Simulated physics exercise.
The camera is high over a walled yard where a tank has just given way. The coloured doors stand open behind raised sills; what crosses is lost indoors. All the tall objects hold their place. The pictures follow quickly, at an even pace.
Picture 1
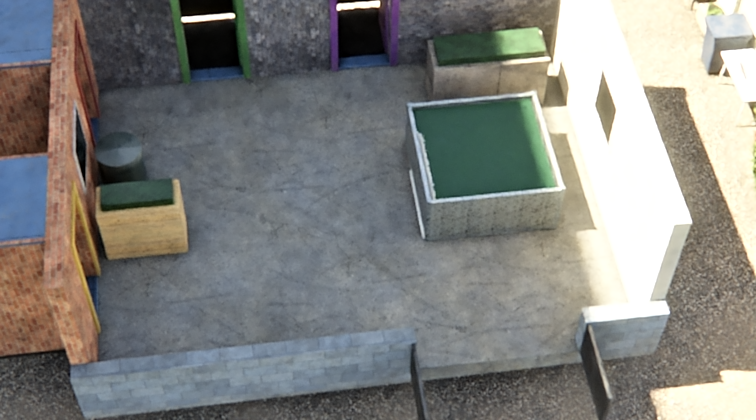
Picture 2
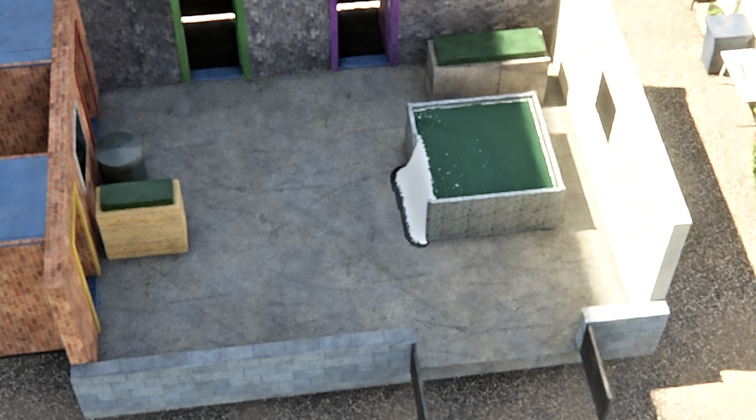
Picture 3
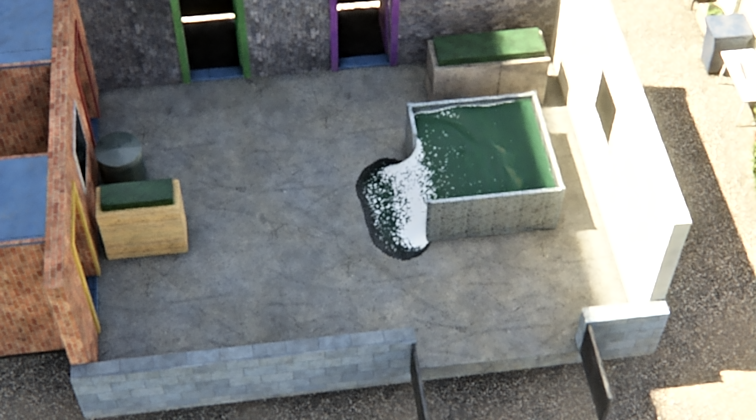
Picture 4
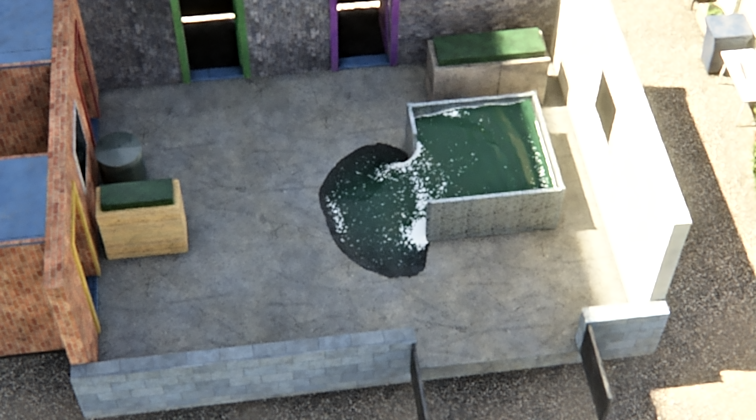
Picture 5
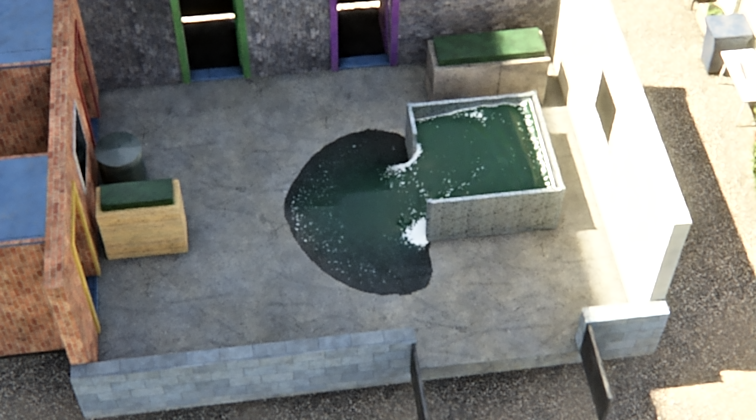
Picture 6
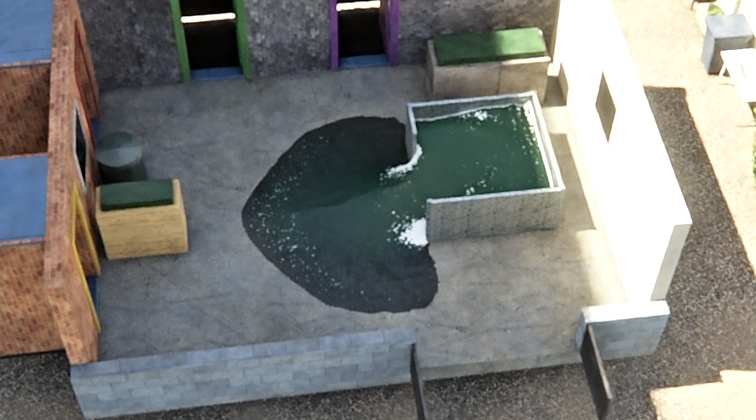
In a walled yard, dark green water pours from an open tank and spreads left.
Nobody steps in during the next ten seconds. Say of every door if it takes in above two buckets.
One by one: The green door floods; the purple door holds within the limit; the red door floods; the yellow door floods.
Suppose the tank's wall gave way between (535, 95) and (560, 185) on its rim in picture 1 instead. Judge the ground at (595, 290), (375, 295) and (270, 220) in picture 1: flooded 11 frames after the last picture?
As listed: Wet, dry, not flooded.
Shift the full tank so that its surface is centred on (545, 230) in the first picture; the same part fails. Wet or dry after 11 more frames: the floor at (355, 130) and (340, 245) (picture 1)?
One after the other: No water, awash.
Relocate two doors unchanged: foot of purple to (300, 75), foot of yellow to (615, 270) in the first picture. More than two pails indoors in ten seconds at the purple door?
My reading: Purple door is over.
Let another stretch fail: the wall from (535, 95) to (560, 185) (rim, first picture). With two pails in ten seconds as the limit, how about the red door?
My reading: The red door passes that mark.
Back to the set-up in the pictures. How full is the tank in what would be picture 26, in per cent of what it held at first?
Roughly 26 per cent.
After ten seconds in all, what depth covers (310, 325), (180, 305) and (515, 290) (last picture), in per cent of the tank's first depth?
In turn 8, 6 and 4 in a hundred.
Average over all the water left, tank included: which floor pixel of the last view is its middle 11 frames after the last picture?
Around (339, 218).
A moment on, water covers 45 % of the floor; the green door not reached, the purple door not reached, the red door not reached, the yellow door not reached.
Next, water covers 60 % of the floor; the green door wet at the sill, nothing in, the purple door wet at the sill, nothing in, the red door under two buckets in, the yellow door over two buckets in.
Then, water covers 65 % of the floor; the green door under two buckets in, the purple door wet at the sill, nothing in, the red door far over two buckets in, the yellow door far over two buckets in.
Later, water covers 65 % of the floor; the green door over two buckets in, the purple door wet at the sill, nothing in, the red door far over two buckets in, the yellow door far over two buckets in.
In the end, water covers 95 % of the floor; the green door far over two buckets in, the purple door under two buckets in, the red door far over two buckets in, the yellow door far over two buckets in.
